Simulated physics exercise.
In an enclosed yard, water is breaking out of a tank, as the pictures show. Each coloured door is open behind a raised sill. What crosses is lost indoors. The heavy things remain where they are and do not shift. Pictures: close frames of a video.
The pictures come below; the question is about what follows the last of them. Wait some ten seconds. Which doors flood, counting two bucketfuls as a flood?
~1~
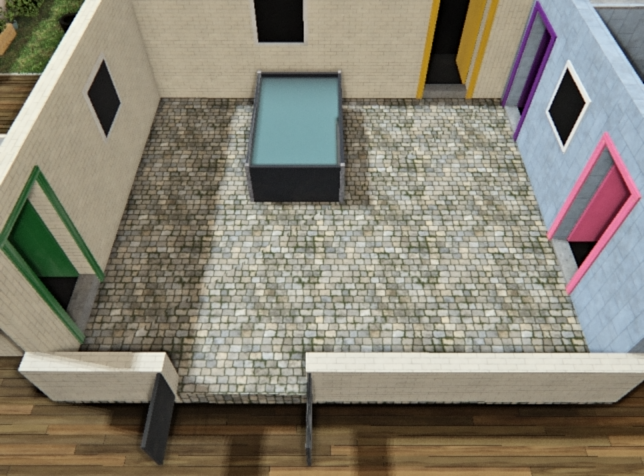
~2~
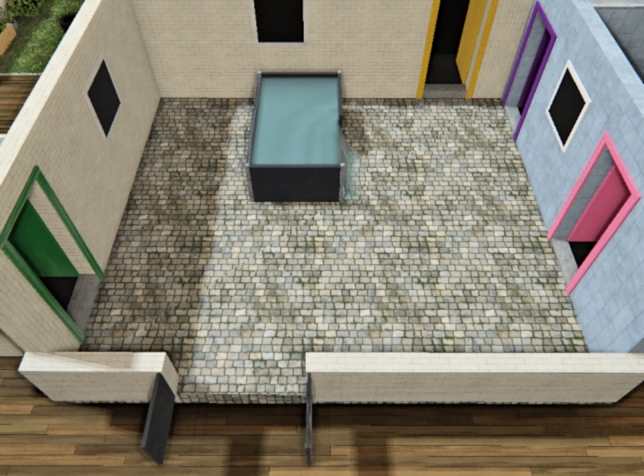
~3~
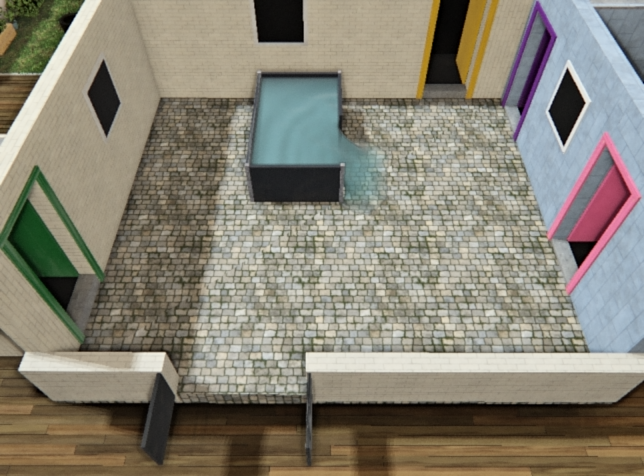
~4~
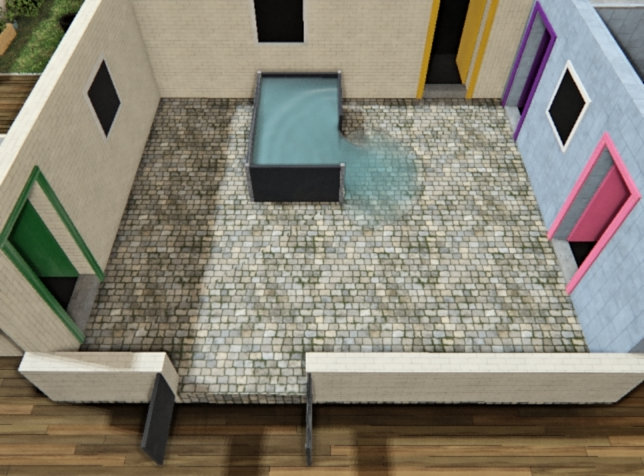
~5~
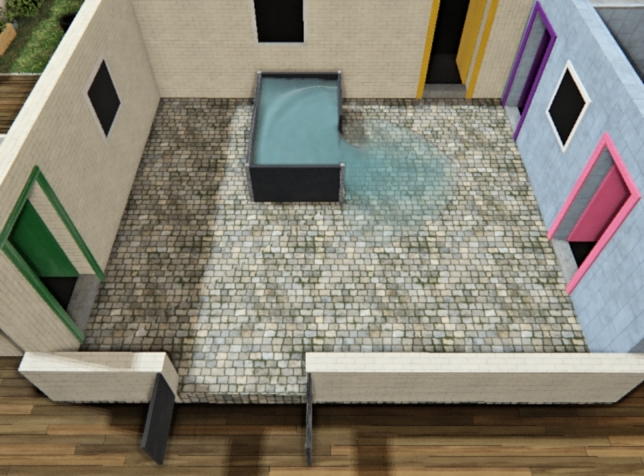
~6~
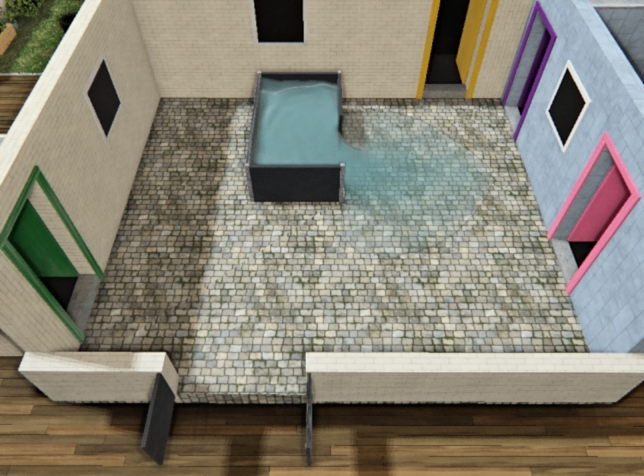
The pink door gets overwhelmed honestly, the green door copes honestly, the yellow door copes honestly, the purple door gets overwhelmed honestly.
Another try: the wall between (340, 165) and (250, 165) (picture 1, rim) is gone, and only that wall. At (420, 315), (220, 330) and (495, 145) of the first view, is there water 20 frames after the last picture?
In turn: Inundated, then inundated, then untouched.
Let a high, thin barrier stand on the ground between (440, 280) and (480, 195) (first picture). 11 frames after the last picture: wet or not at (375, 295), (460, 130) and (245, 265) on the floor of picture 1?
Results in sequence: Swamped / swamped / bone-dry.
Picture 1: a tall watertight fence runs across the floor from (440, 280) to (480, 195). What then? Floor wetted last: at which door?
In my view it's the one in green.
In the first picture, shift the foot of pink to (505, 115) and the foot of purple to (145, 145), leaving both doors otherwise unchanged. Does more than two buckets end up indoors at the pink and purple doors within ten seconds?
Door by door: Pink is swamped, purple is spared.
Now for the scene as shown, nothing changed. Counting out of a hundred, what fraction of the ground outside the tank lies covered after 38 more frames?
Roughly 80 percent.
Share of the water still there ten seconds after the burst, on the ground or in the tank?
I'd estimate close to 80 per cent.
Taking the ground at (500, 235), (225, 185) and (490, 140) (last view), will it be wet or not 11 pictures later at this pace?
Result, as listed: Wetted / not wetted / wetted.
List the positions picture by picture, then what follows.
The first picture shows the tank at (298, 119) is whole and still.
In the second picture, water pours out at (339, 162) and has run to (350, 149).
In the third picture, water pours out at (339, 164) and has run to (376, 149).
In the fourth picture, water pours out at (339, 166) and has run to (416, 160).
In the fifth picture, water pours out at (339, 165) and has run to (450, 165).
In the sixth picture, the front is at (485, 169), out from the gap at (339, 166).
A moment on, water covers 30 % of the floor; the pink door wet at the sill, nothing in, the green door not reached, the yellow door wet at the sill, nothing in, the purple door under two buckets in.
Next, water covers 40 % of the floor; the pink door over two buckets in, the green door not reached, the yellow door wet at the sill, nothing in, the purple door over two buckets in.
Then, water covers 40 % of the floor; the pink door far over two buckets in, the green door not reached, the yellow door wet at the sill, nothing in, the purple door far over two buckets in.
Later, water covers 80 % of the floor; the pink door far over two buckets in, the green door not reached, the yellow door wet at the sill, nothing in, the purple door far over two buckets in.
In the end, water covers 95 % of the floor; the pink door far over two buckets in, the green door wet at the sill, nothing in, the yellow door wet at the sill, nothing in, the purple door far over two buckets in.
